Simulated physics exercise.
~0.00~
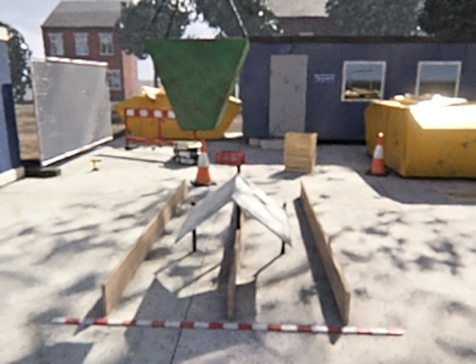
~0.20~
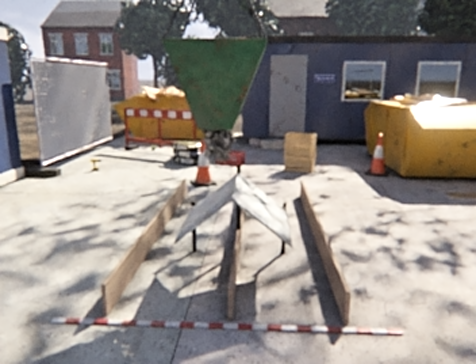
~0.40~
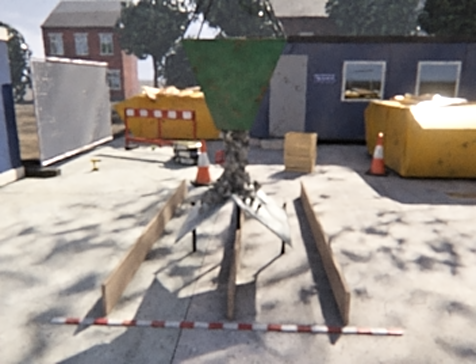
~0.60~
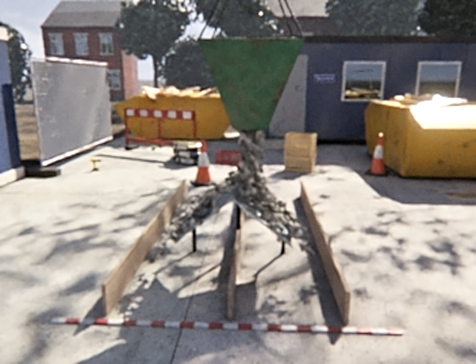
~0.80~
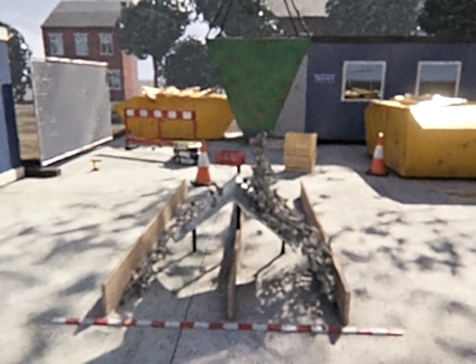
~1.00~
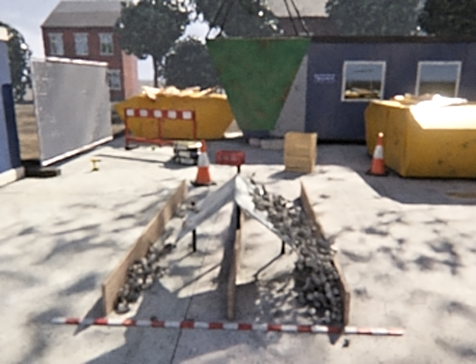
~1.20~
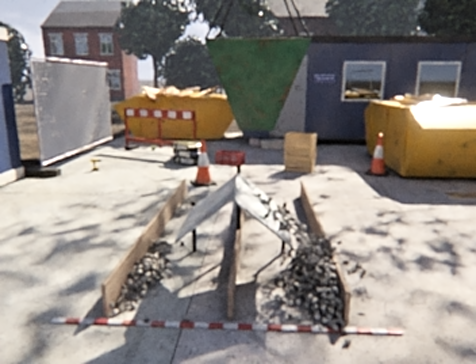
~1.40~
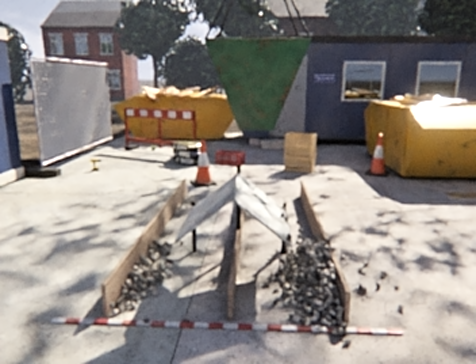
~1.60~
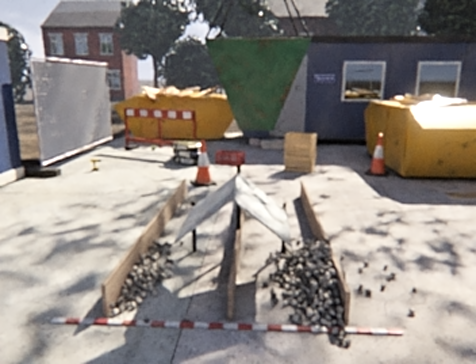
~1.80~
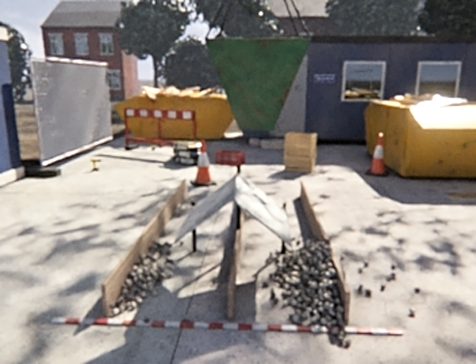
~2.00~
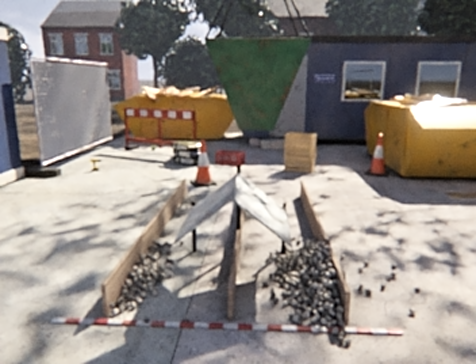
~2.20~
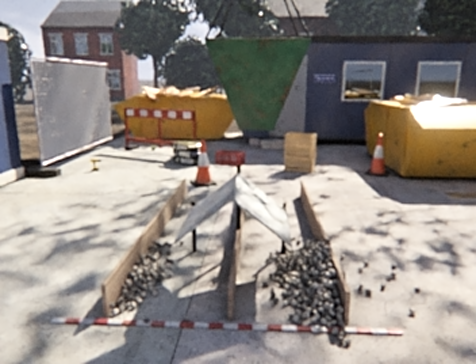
A green skip moves right above a peaked pair of steel slopes, dropping grey stones that slide down both sides between three fixed boards. The emptied skip stops, and most stones settle in the right bay, fewer in the left, with a few scattered beyond the right board.
